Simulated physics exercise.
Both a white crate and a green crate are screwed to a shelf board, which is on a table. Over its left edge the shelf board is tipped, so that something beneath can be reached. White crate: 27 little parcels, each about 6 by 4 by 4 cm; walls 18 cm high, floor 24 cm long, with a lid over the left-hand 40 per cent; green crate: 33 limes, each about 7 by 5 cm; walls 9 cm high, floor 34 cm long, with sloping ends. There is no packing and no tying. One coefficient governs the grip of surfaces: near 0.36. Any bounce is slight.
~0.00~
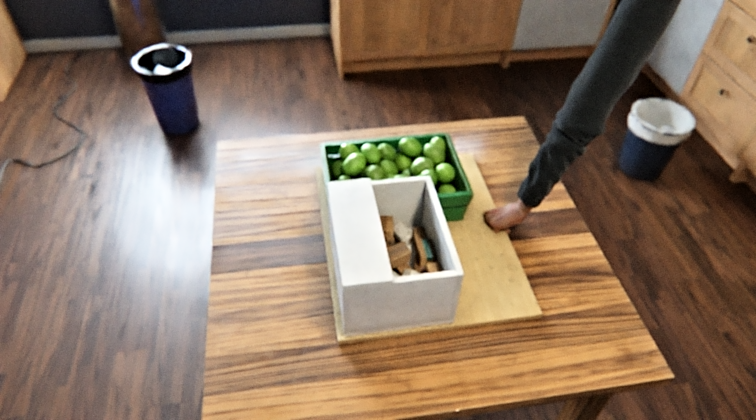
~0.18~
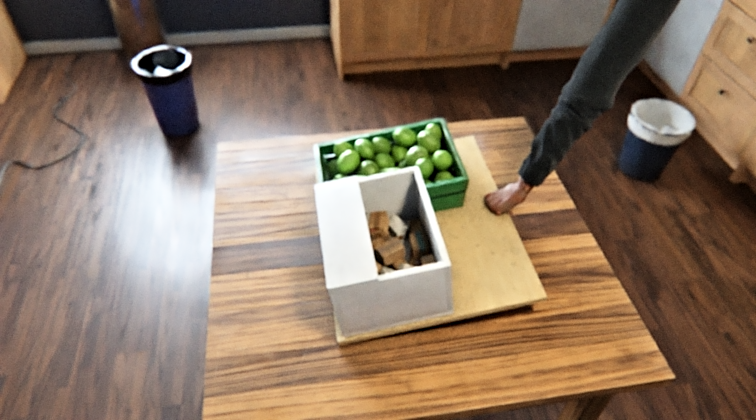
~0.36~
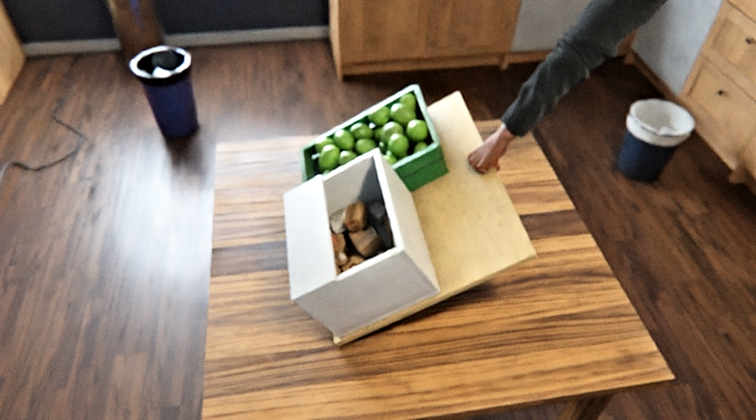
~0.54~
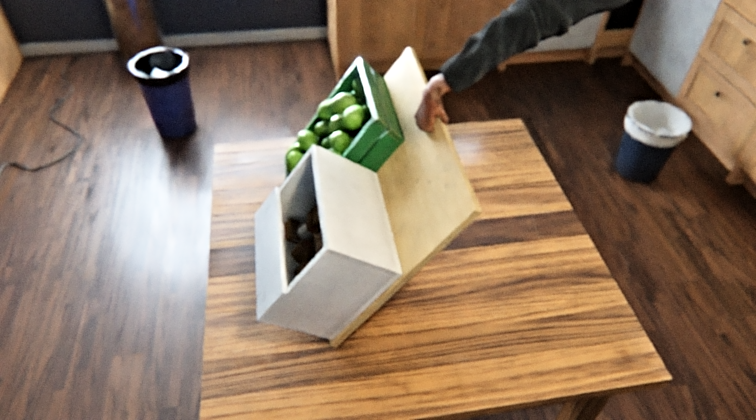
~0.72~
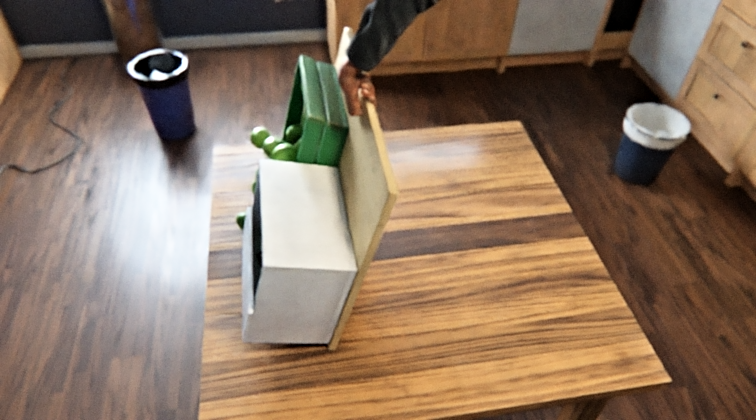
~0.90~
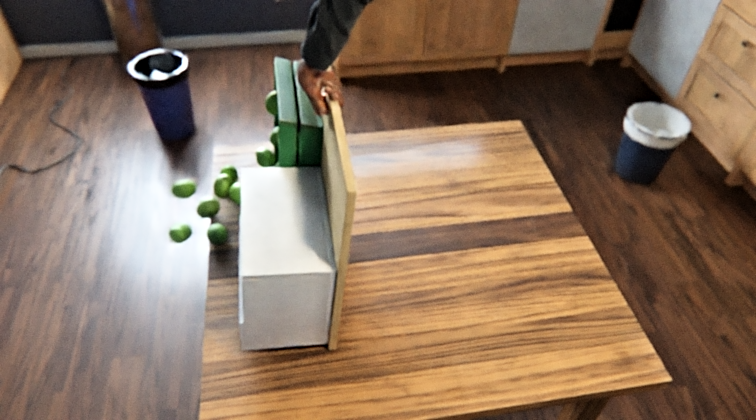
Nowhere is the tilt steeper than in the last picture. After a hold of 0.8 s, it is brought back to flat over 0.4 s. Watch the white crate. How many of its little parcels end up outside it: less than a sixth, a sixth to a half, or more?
It sheds fewer than one in six of them.
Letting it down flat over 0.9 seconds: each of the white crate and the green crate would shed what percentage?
In that case white crate 0 %, green crate 80 %.
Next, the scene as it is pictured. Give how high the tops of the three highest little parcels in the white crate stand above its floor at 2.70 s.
It reaches close to 10 cm.
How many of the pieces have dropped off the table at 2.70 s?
Estimated number of pieces: About 16.
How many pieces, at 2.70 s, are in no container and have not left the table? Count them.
Some 12 in number.
After 1.19 s, tilt 84°; the white crate has all 27 and the green crate is down by 20 of 33.
After 1.55 s, tilt 84°; the white crate has all 27 and the green crate is down by 25 of 33.
After 2.05 s, tilt 4°; the white crate has all 27 and the green crate is down by 28 of 33.
When it is over (at 2.70 s), the white crate has all 27 and the green crate is down by 28 of 33. Asked share, 0 of 27, 0 per cent.
